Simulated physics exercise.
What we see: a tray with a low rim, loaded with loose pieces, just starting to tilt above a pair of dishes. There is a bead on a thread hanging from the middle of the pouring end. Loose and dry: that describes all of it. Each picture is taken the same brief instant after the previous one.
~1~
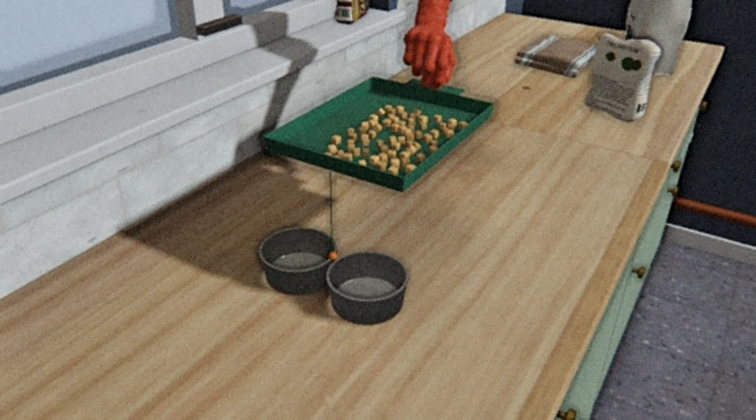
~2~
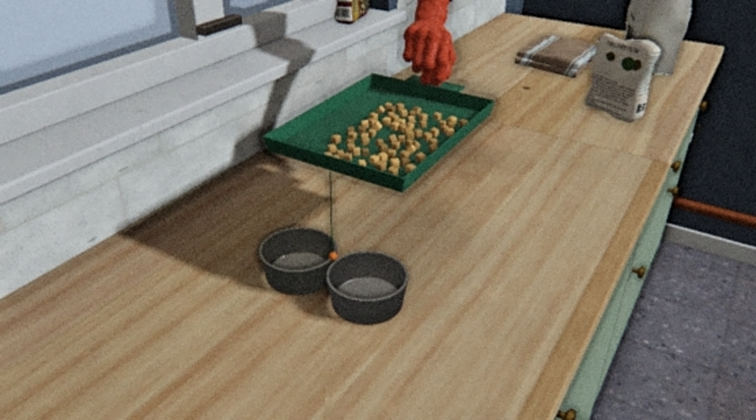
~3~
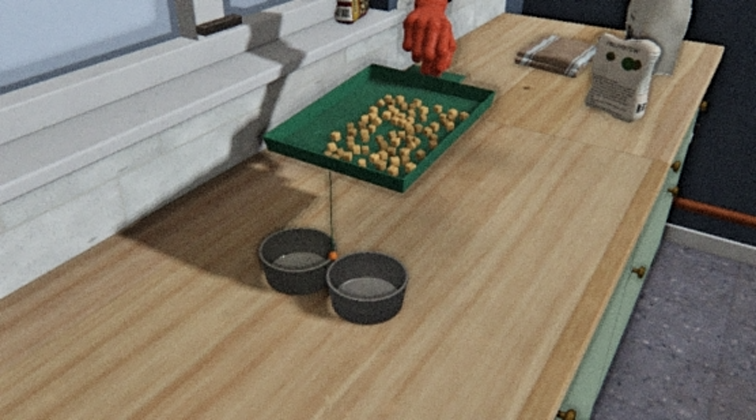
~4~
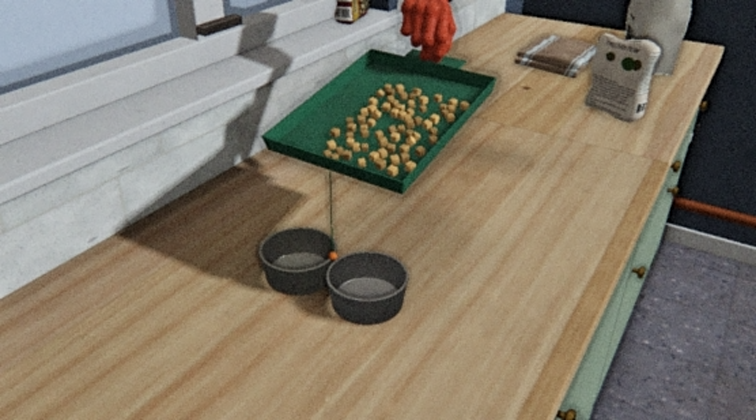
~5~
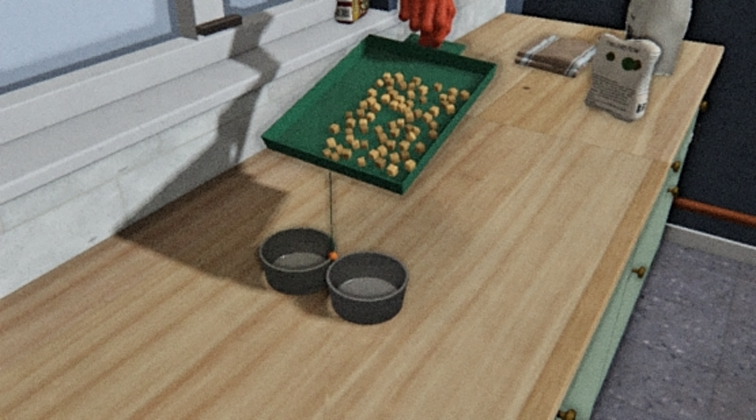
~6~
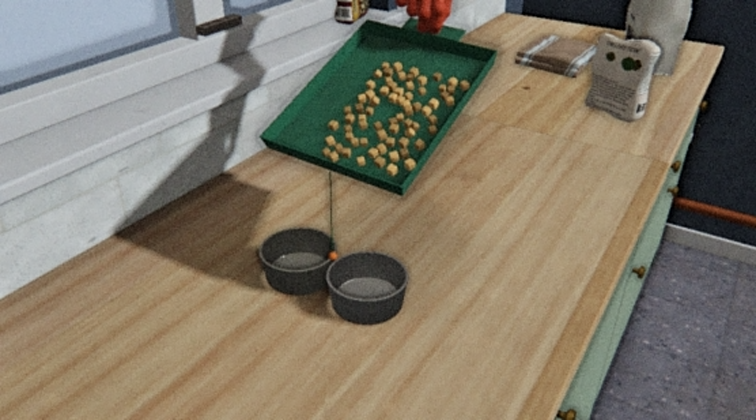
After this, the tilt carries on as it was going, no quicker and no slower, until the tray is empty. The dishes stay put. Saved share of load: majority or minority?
The dishes secure under fifty percent.
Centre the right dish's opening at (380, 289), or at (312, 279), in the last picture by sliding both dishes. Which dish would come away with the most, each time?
The one at right, then the one at right.
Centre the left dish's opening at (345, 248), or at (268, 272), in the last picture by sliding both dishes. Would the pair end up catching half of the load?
For the two tries in order: Not as much as half, exceeding half.
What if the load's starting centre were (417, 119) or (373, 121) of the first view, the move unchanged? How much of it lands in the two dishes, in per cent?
10 and 0 per cent.
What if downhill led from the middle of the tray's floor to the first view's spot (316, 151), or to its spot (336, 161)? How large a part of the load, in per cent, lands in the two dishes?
The first try gives close to 50 percent; the next gives 10 percent.
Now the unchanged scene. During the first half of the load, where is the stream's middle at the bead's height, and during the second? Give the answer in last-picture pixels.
(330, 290) first, (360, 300) later.
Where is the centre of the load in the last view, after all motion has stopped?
The centre ends up roughly at (328, 347).
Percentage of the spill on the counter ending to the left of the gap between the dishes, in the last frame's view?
Near 60 in a hundred.
Shortly afterwards, tray tipped steeply; the whole lot on the tray.
Next, tray tipped past a quarter turn; all but a few on the tray; only a few in the right dish; only a few outside both; only a few in the air.
Some moments later, tray tipped past a quarter turn; a little in the right dish; all but a few outside both.
In the end, tray tipped past a quarter turn; a little in the right dish; none at all in the left dish; all but a few outside both.
